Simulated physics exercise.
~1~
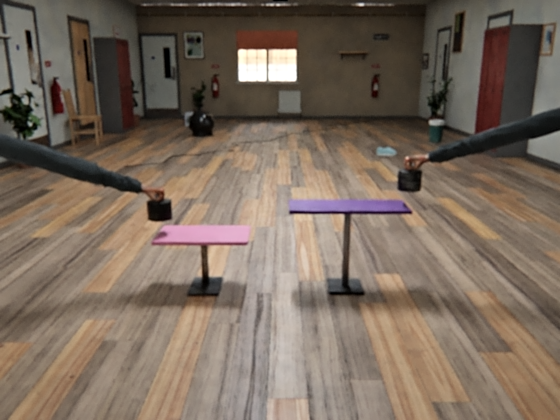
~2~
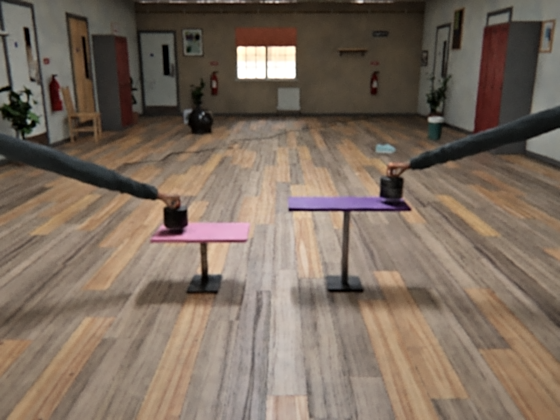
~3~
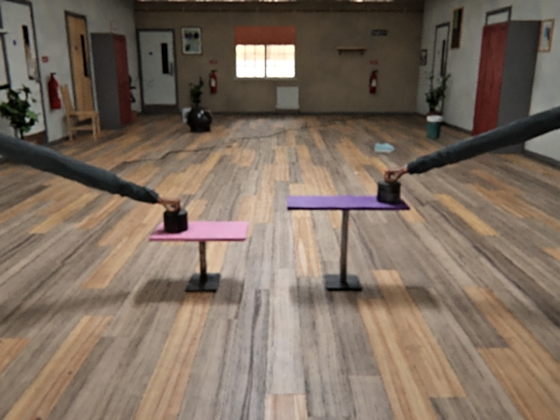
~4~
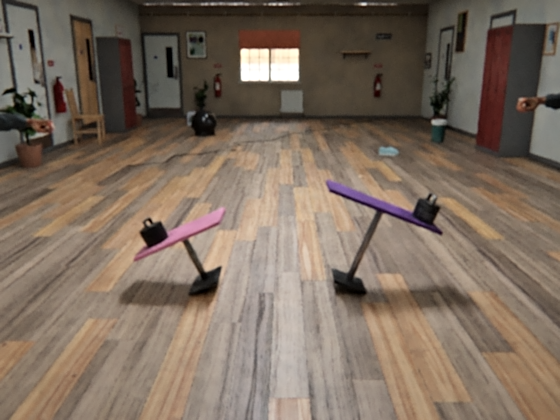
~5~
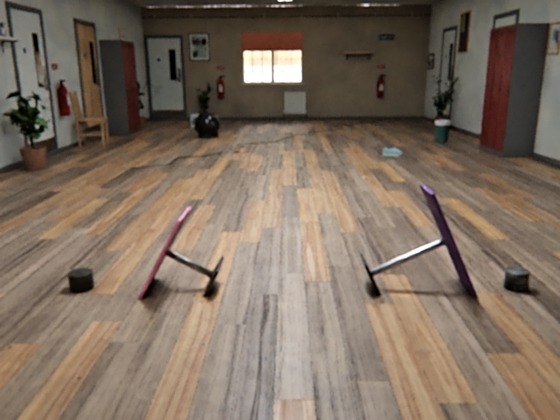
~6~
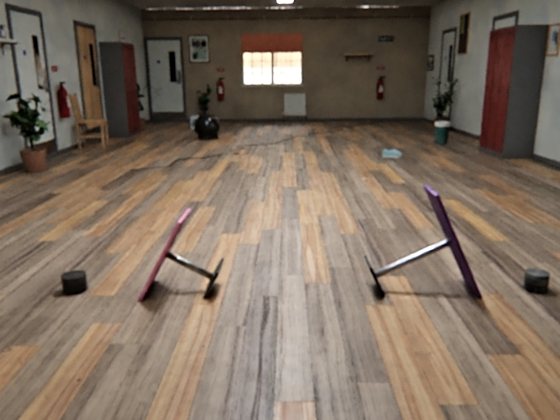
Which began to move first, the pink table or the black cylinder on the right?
The black cylinder on the right moved first, as the hand lowered it onto the purple table. The pink table only began to tip later, once the hands had let go.
Two arms reached in from either side and set small black cylinders near the outer ends of a pink table and a taller purple one, then let go. Both tables tipped over outward, and the cylinders ended up on the floor beyond them.
